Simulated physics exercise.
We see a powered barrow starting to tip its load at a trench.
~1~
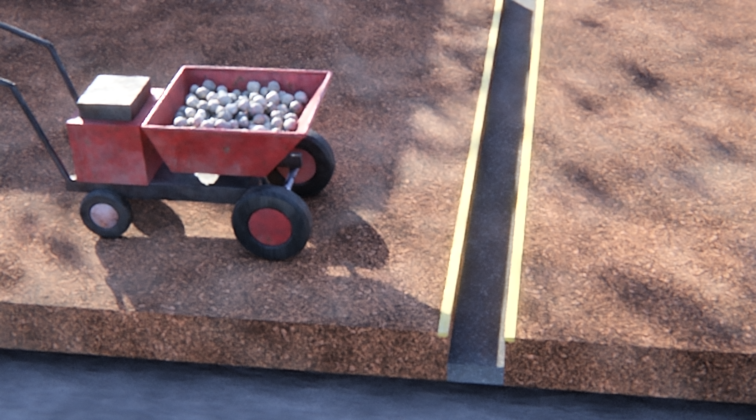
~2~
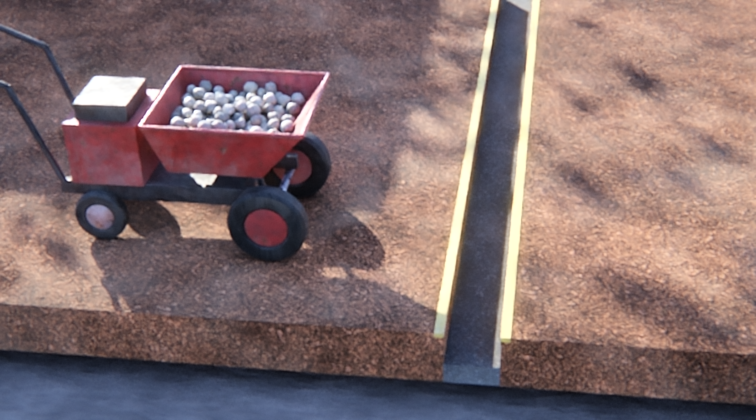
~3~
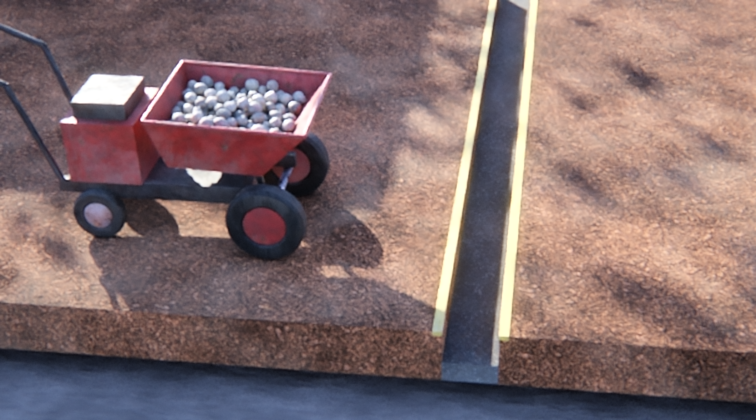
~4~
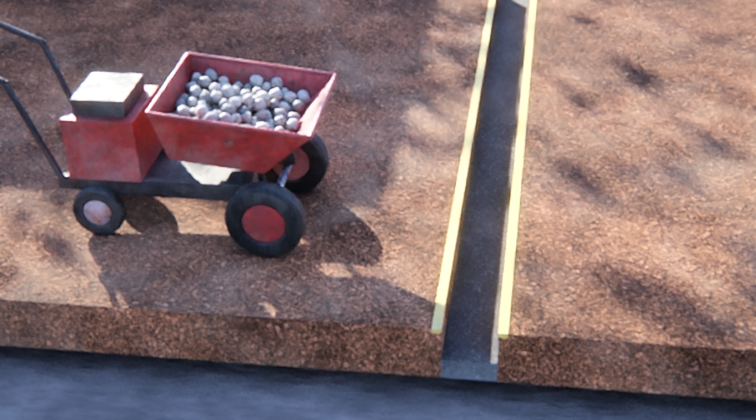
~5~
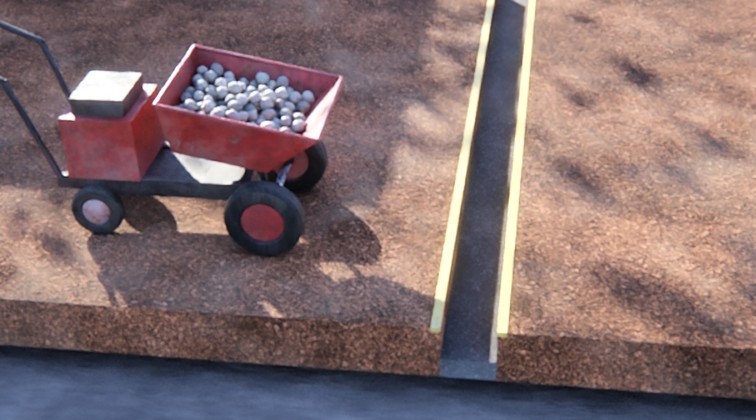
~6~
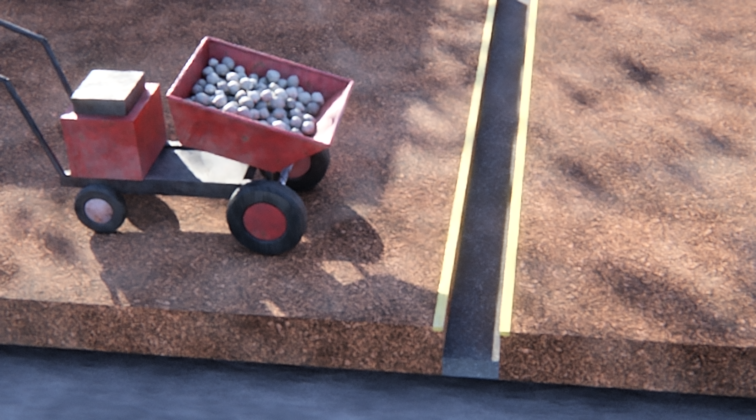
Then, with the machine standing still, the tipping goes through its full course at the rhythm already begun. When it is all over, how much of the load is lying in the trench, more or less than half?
The share in the trench is below half.
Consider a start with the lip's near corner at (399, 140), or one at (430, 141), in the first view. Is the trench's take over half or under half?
To start, the greater share; after that, the lesser share.
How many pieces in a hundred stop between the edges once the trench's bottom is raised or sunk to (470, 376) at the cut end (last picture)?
I'd put it at about 30 in a hundred.
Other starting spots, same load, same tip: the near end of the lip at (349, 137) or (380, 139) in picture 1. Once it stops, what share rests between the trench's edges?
You'd get 60 in a hundred the first time and 80 in a hundred the second.
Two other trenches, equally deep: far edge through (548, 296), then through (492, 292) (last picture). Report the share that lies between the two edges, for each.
Roughly 30 percent first and 20 percent second.
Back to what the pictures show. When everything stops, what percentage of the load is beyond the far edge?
Roughly 0 in a hundred.
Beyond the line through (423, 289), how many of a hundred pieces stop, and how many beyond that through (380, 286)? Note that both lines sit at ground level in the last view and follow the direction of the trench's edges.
Around 40 per cent for the first, around 70 per cent for the second.
Shortly afterwards, skip tipped steeply; the whole lot in the skip.
Next, skip tipped right over; near two thirds in the skip; near a third short of the trench; only a few in or heaped over the trench; only a few falling.
Some moments later, skip tipped right over; near a quarter in the skip; near half short of the trench; near a quarter in or heaped over the trench.
In the end, skip tipped right over; near a quarter in the skip; near half short of the trench; near a quarter in or heaped over the trench; none at all beyond it.
